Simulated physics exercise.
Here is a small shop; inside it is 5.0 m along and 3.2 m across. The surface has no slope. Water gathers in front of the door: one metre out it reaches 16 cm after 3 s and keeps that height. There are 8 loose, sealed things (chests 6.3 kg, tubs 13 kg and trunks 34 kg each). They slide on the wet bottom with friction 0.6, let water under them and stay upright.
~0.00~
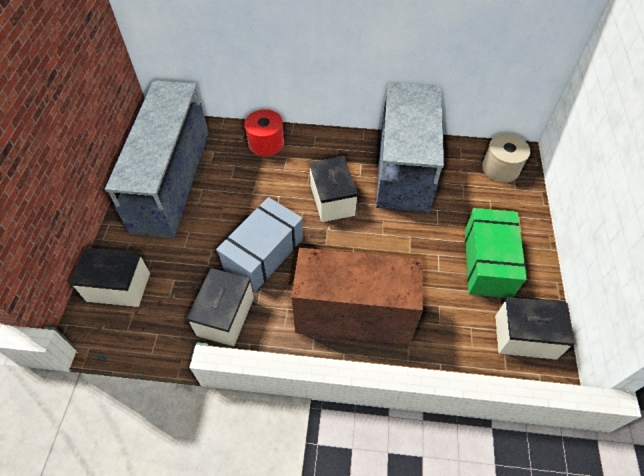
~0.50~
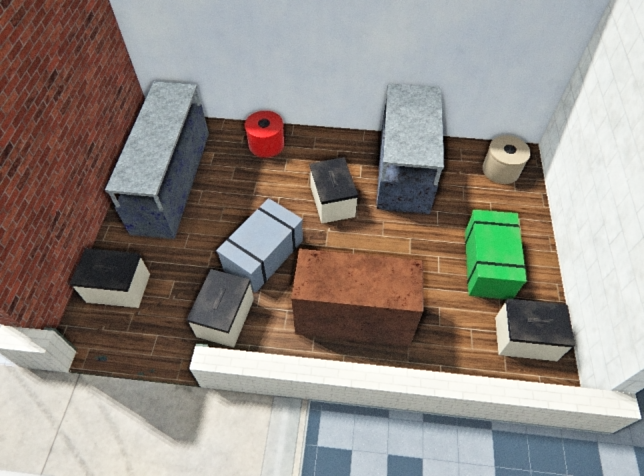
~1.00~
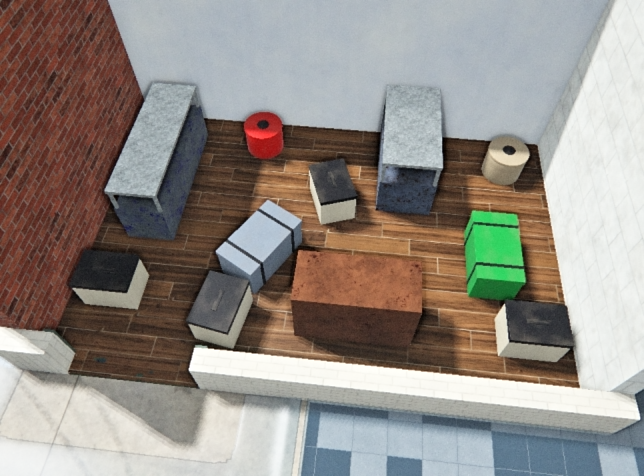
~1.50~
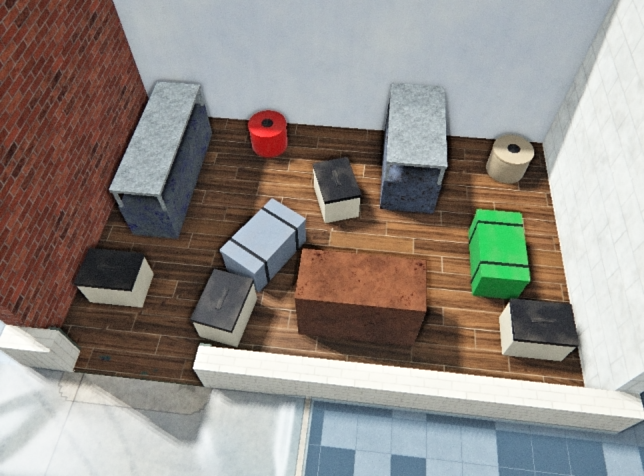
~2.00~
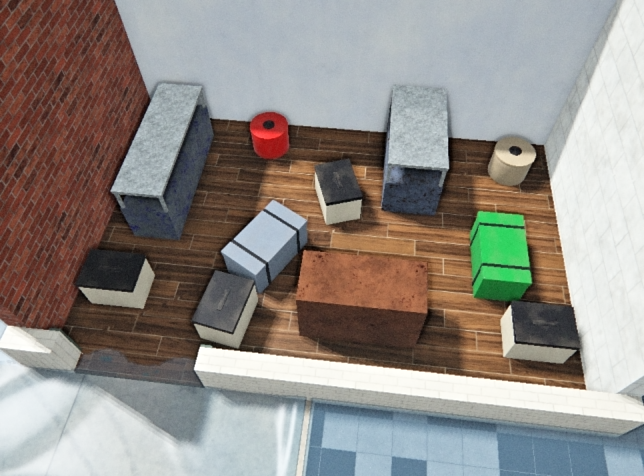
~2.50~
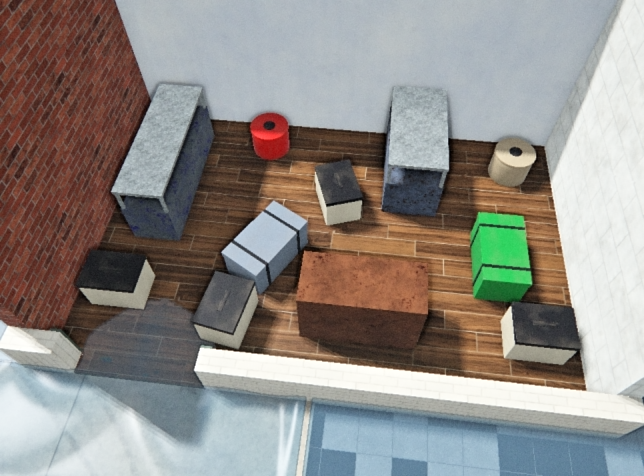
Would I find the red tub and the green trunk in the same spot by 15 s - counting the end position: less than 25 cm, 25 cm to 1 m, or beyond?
The red tub gets carried off, the green trunk barely shifts.
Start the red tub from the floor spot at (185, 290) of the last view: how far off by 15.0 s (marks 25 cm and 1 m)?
It gets carried off.
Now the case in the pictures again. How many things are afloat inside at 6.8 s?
At that moment 1.
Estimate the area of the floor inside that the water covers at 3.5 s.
About 2.5 m2.
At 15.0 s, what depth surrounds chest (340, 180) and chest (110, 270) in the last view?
About 8 and 11 cm.
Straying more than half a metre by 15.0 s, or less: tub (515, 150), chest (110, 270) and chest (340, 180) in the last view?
In that order: Under, short of it, more.
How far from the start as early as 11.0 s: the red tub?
About 120 cm.
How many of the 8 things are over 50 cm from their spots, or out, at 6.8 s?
By then 0.
After 3.5 s the red tub is near (269, 126), 0.0 m from its start, aground; the green trunk is near (504, 247), 0.0 m from its start, aground; 0 afloat.
After 6.8 s the red tub is near (269, 126), 0.0 m from its start, aground; the green trunk is near (504, 247), 0.0 m from its start, aground; 1 afloat.
After 11.0 s the red tub is near (369, 128), 1.2 m from its start, afloat; the green trunk is near (504, 247), 0.0 m from its start, aground; 4 afloat.
After 15.0 s the red tub is near (419, 254), 2.4 m from its start, afloat; the green trunk is near (506, 247), 0.0 m from its start, aground; 6 afloat.
